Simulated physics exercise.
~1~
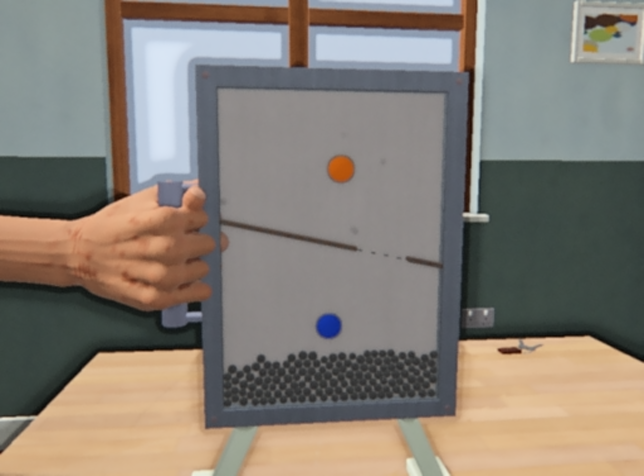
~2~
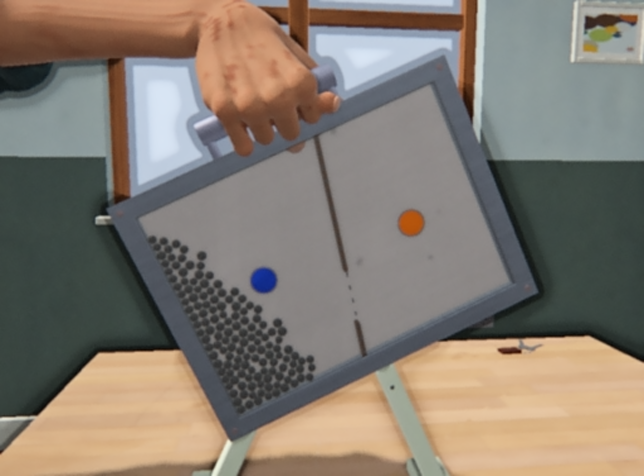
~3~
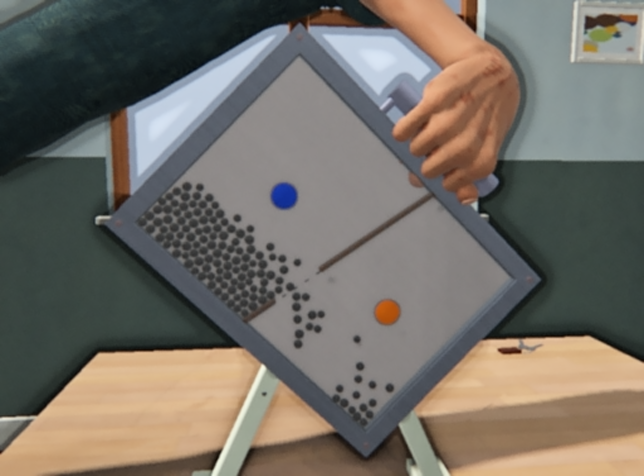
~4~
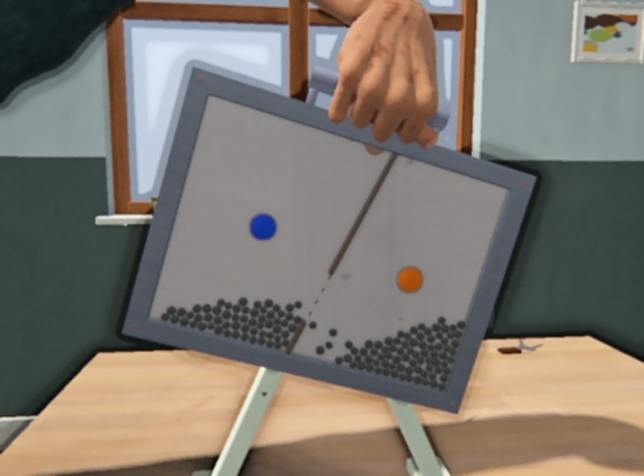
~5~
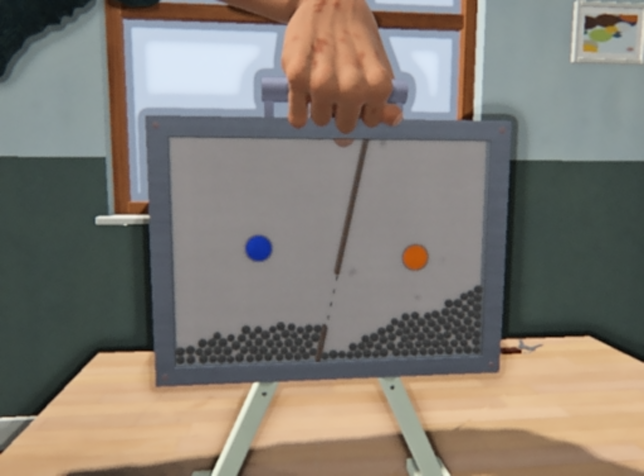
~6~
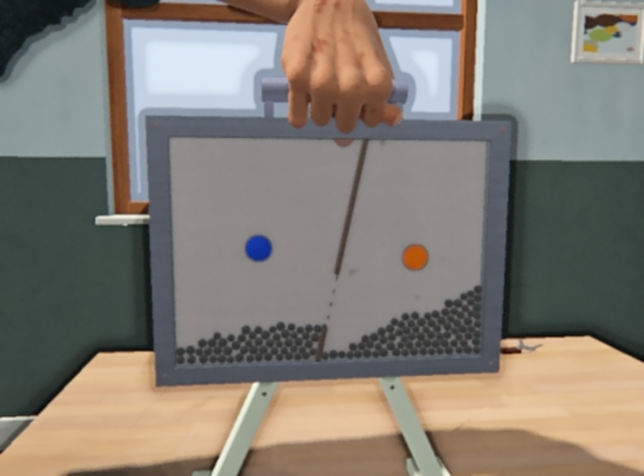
A hand grips the handle of a thin grey-framed case standing upright on a wooden table, seen from the front by a still camera, with a window and green wall behind. Inside, an orange dot marks the upper chamber and a blue dot the lower one, where black beads lie beneath a slanting, gapped line. The hand turns the case clockwise, and the beads slump left, then spill through the gap towards the orange side as it tips further. It swings partway back, levelling on its side. The beads settle in both chambers, with more on the orange right.
